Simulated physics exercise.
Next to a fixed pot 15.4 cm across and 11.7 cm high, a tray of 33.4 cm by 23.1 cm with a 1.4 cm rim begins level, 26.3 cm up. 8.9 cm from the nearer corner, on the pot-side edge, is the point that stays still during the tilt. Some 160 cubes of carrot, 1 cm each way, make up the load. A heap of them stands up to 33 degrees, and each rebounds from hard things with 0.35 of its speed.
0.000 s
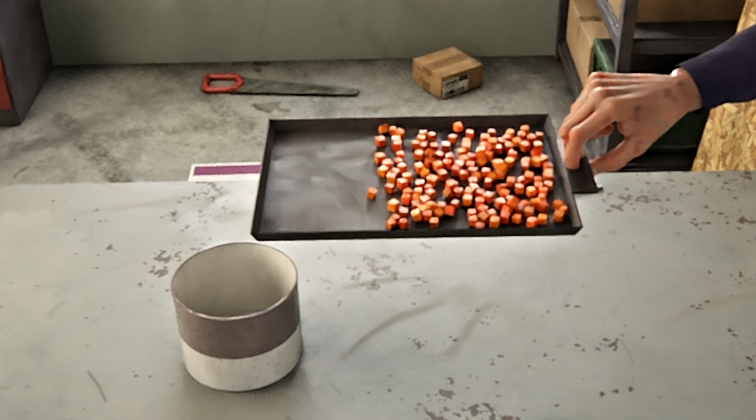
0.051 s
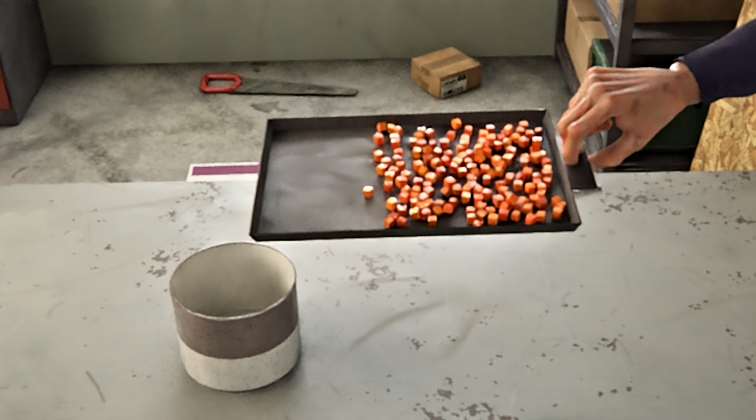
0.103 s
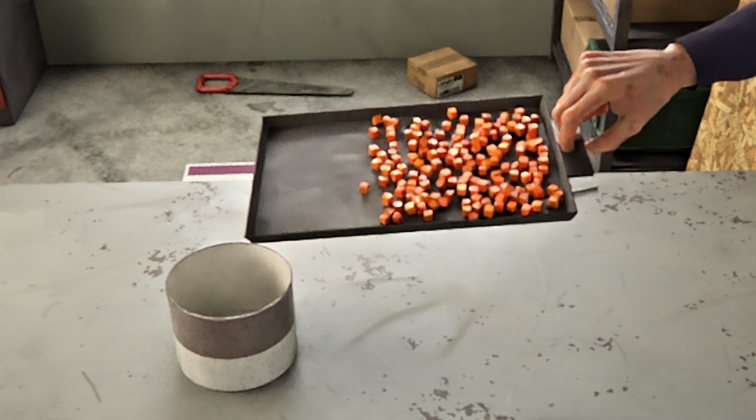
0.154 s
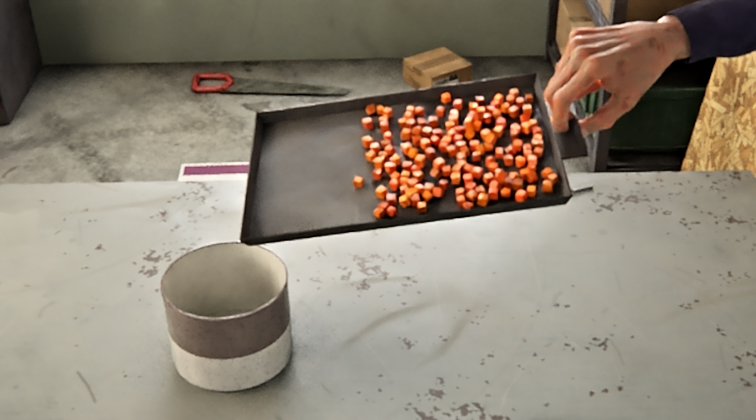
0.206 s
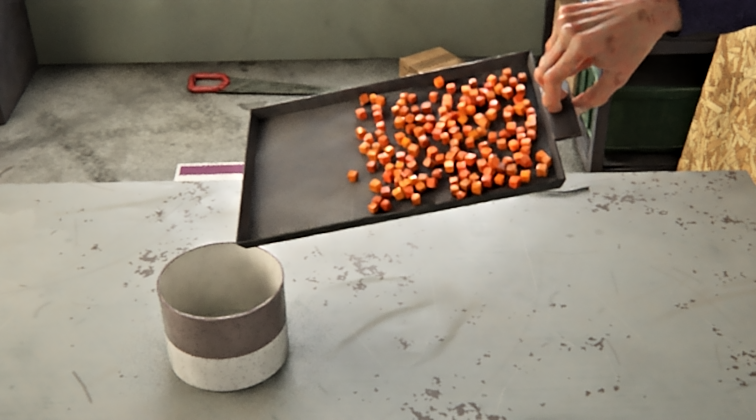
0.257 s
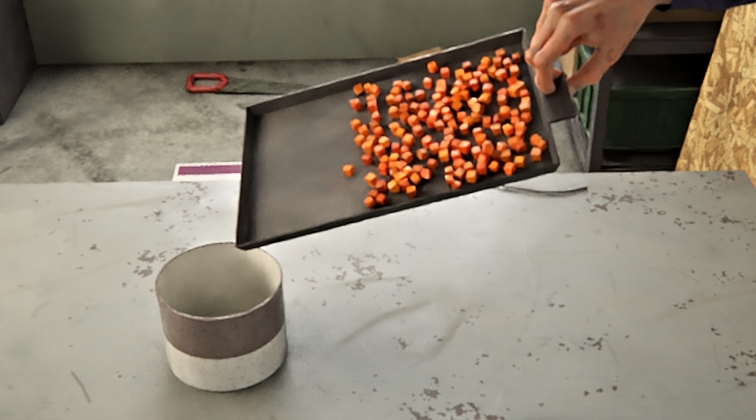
A dark tray scattered with small orange cubes starts level above a grey table, a hand gripping its right end and a two-toned pot standing below its left. The hand raises that end steadily, slanting the tray down toward the pot while the cubes stay bunched on the right side.
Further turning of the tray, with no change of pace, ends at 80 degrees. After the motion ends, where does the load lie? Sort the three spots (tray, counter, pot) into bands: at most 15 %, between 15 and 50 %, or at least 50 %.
Left on the tray: Up to 15 %; counter: 50 % or more; pot: Up to 15 %.
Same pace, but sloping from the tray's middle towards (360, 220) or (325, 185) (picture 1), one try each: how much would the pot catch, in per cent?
I'd put it at roughly 0 per cent for the first tilt and roughly 30 per cent for the second.
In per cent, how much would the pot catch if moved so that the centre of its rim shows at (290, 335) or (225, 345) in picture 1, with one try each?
Estimates: 30 % and 90 %, in that order.
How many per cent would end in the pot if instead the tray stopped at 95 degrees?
That would give about 0 per cent.
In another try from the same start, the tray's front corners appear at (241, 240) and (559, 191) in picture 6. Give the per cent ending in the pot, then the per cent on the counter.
In the pot: 0 per cent; on the counter: 100 per cent.
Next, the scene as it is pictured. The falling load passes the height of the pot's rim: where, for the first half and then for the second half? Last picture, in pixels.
I'd mark about (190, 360) for the first half, then (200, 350) for the second.
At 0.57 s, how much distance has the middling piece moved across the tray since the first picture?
Around 3 centimetres.
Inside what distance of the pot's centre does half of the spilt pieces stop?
I'd say close to 22 centimetres.
After 0.57 s, tilt 49 degrees; the tray holds 100 %, the pot 0 %.
Then, at 0.78 s, tilt 69 degrees; the tray holds 80 %, the pot 0 %.
After 1.10 s, tilt 80 degrees; the tray holds 0 %, the pot 0 %.
At rest (2.4 s), tray 0 %, counter 100 %, pot 0 %.
